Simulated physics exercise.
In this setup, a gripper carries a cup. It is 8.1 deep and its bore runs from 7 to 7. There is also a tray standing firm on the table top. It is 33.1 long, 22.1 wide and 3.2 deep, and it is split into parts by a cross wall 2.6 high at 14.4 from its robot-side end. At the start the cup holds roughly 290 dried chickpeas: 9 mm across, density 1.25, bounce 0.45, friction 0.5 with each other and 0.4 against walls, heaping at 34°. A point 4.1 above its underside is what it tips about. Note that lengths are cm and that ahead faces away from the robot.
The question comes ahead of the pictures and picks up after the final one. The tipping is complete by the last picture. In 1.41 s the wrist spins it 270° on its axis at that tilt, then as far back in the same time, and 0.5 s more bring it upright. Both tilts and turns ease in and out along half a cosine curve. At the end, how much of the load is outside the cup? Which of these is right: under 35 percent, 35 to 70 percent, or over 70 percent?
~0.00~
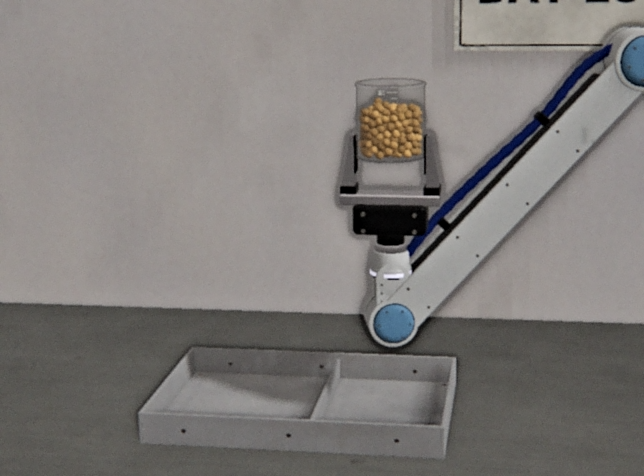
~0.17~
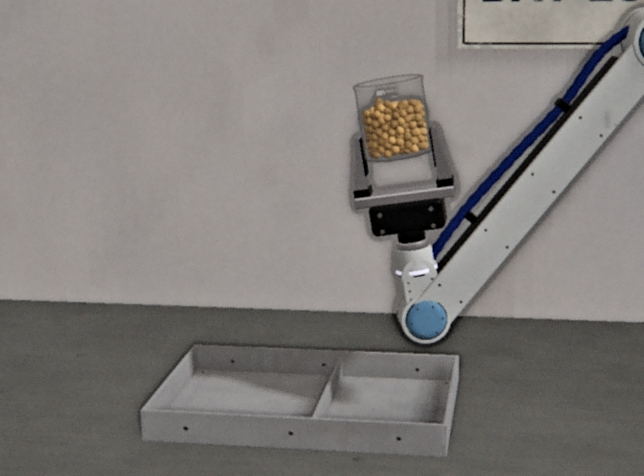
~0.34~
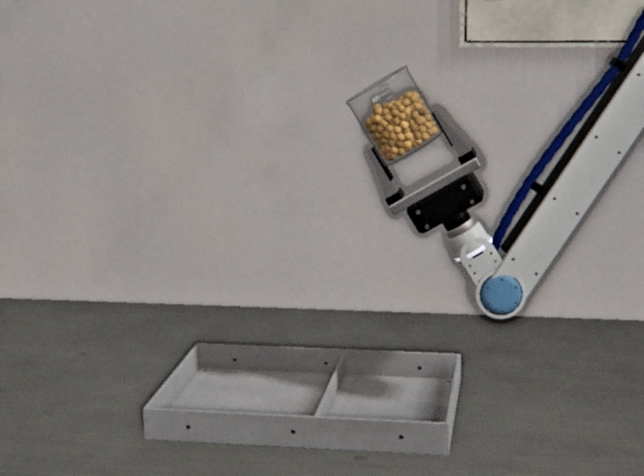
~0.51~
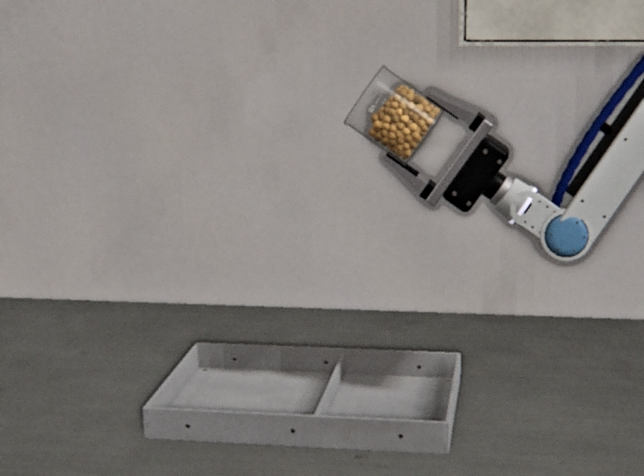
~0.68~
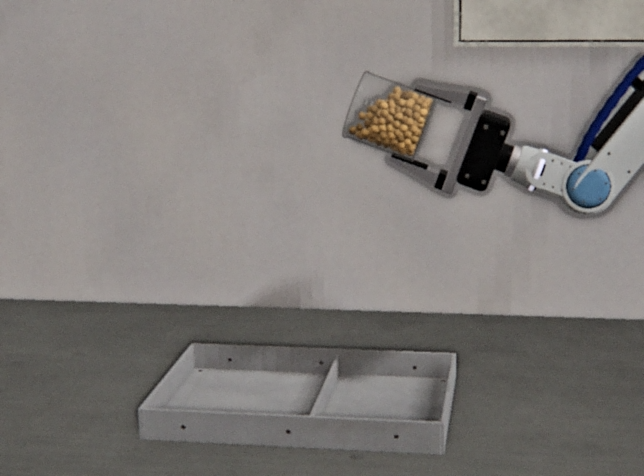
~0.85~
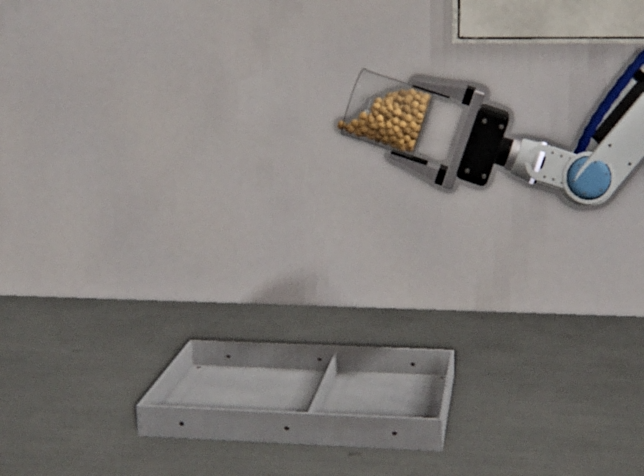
The right one is under 35 percent.
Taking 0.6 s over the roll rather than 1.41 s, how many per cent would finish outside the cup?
It would be near 15 per cent.
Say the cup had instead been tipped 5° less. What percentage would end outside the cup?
It would be around 10 percent.
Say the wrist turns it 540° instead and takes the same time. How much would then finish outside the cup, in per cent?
25 %.
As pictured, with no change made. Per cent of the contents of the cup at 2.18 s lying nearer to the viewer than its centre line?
Around 60 percent.
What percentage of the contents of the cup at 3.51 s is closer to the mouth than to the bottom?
Near 35 per cent lies in the mouth half.
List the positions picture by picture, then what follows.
The first picture shows the cup middle at (391, 121), upright; upper third of the load around (390, 116), from x 365 to 420, top at y 100; 287 in the cup.
The second picture shows the cup middle at (394, 119), tipped 9°; upper third of the load around (395, 114), from x 365 to 425, top at y 100.
The third picture shows the cup middle at (396, 118), tipped 31°; upper third of the load around (402, 112), from x 370 to 435, top at y 95.
The fourth picture shows the cup middle at (396, 116), tipped 55°; upper third of the load around (405, 108), from x 370 to 435, top at y 90.
The fifth picture shows the cup middle at (391, 117), tipped 70°; upper third of the load around (402, 106), from x 350 to 430, top at y 90.
The sixth picture shows the cup middle at (389, 114), tipped 72°; upper third of the load around (402, 105), from x 340 to 425, top at y 95; 287 in the cup.
After 2.18 s, tipped 72°, highest piece 37 above the table; 258 in the cup, 22 in the far-side part, 7 in flight or on a rim.
After 3.51 s, tipped 72°, highest piece 37 above the table; 235 in the cup, 41 in the far-side part, 3 in the robot-side part, 8 in flight or on a rim.
After 4.37 s, upright, highest piece 38 above the table; 230 in the cup, 54 in the far-side part, 3 in the robot-side part.
After 5.07 s, upright, highest piece 38 above the table; 230 in the cup, 54 in the far-side part, 3 in the robot-side part.
In the end, 230 in the cup, 54 in the far-side part, 3 in the robot-side part. That is 20 % outside the cup.
